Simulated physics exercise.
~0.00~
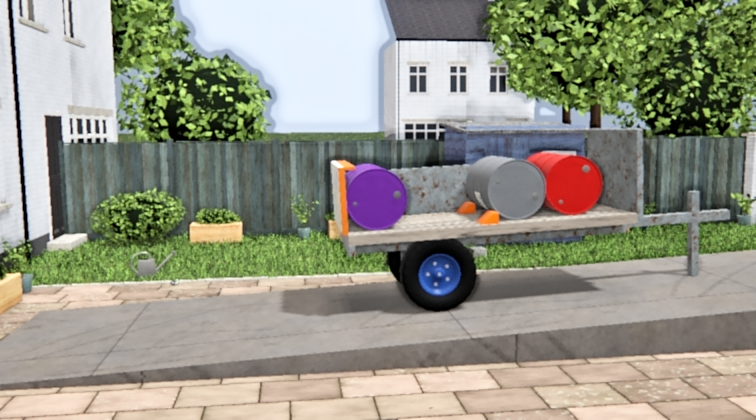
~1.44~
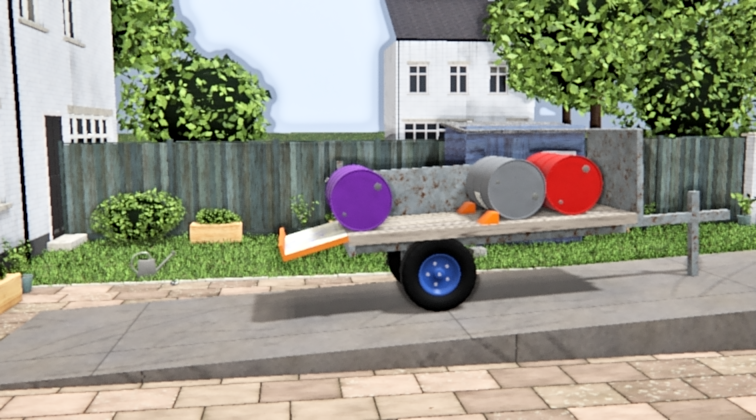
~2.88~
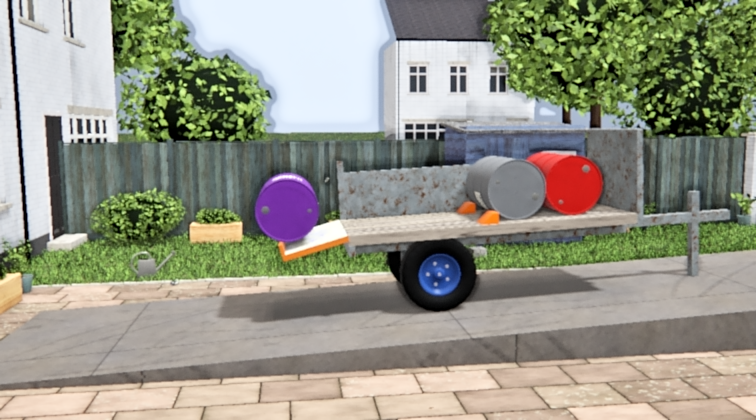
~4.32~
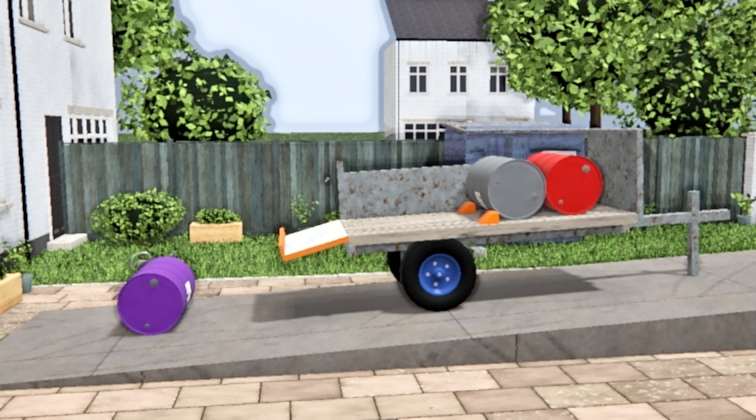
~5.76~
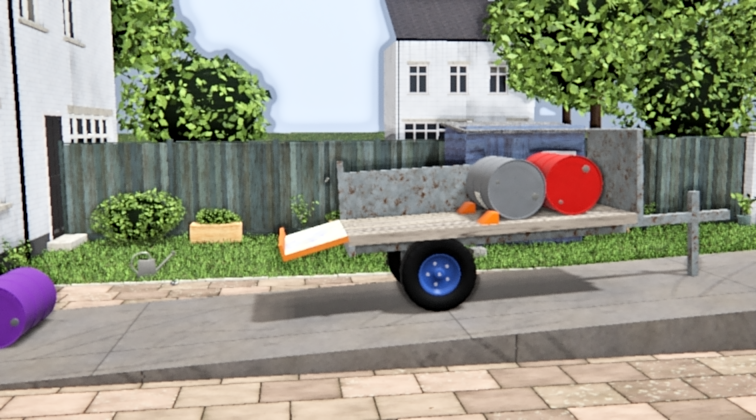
A trailer stood tilted on a sloping pavement as its orange-edged tailgate dropped open, and the purple drum rolled left off the end, fell to the ground and kept rolling toward the left edge, while the grey and red drums stayed aboard.
